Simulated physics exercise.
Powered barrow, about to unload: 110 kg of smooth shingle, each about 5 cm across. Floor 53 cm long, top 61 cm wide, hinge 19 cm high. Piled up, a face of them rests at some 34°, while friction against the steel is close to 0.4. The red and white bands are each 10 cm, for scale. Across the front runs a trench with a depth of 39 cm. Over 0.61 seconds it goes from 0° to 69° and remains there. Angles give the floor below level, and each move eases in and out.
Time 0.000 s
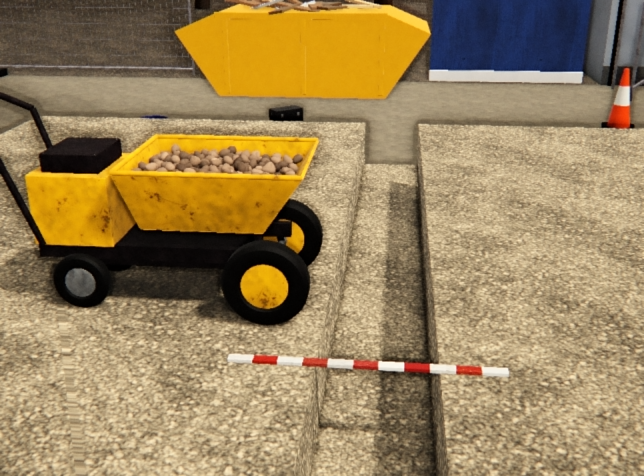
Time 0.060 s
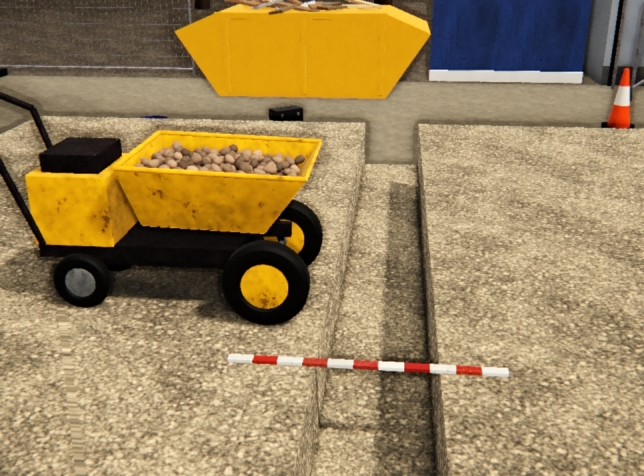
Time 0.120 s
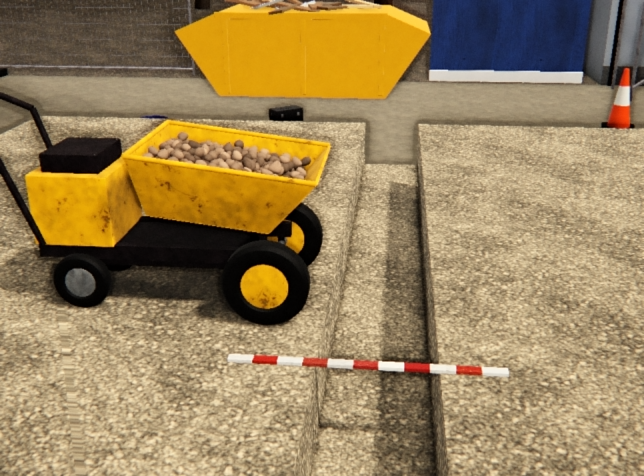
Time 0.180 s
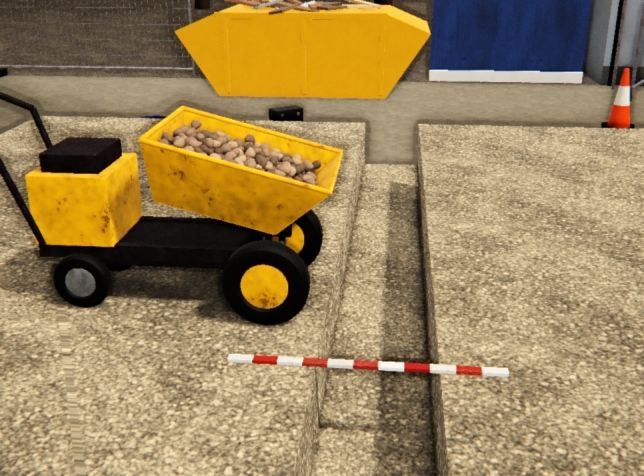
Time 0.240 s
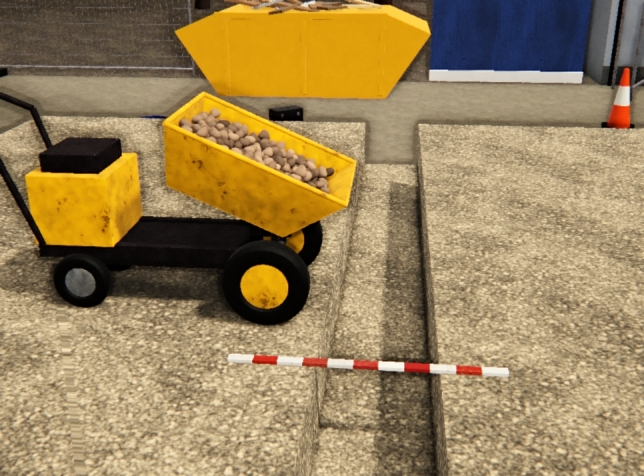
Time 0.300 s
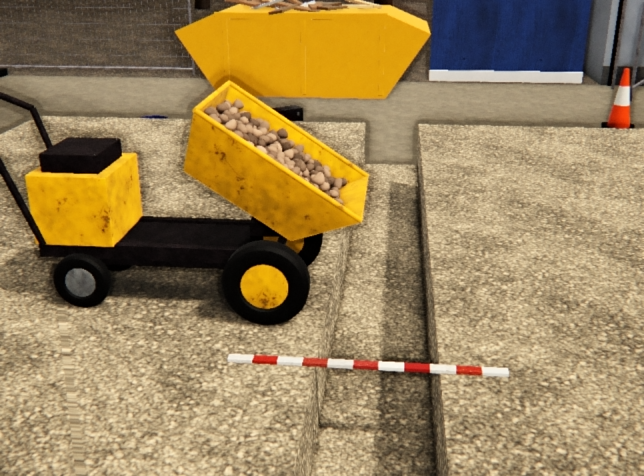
The yellow tray of a small wheeled barrow tilts steadily down toward the right, carrying stones.
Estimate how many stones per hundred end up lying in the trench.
47 %.
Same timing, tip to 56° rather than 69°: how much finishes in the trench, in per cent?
Then close to 35 per cent.
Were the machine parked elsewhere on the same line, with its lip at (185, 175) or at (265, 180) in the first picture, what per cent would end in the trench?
The first start gives about 80 per cent, the second about 80.
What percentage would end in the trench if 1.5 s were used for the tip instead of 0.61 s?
Then some 70 per cent would.
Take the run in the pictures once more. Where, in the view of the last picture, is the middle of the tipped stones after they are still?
I'd put it close to (447, 298).
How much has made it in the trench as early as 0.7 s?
About 20%.
After 0.5 s the floor is at 59°; 100 % in the tray; the foremost stones are at (372, 231).
After 0.7 s the floor is at 69°; 71 % in the tray, 18 % in the trench, 11 % past the trench; the foremost stones are at (465, 297).
After 1.1 s the floor is at 69°; 19 % in the tray, 29 % in the trench, 53 % past the trench; the foremost stones are at (637, 316).
After 3.0 s the floor is at 69°; 0 % in the tray, 47 % in the trench, 53 % past the trench; the foremost stones are past the picture's edge.
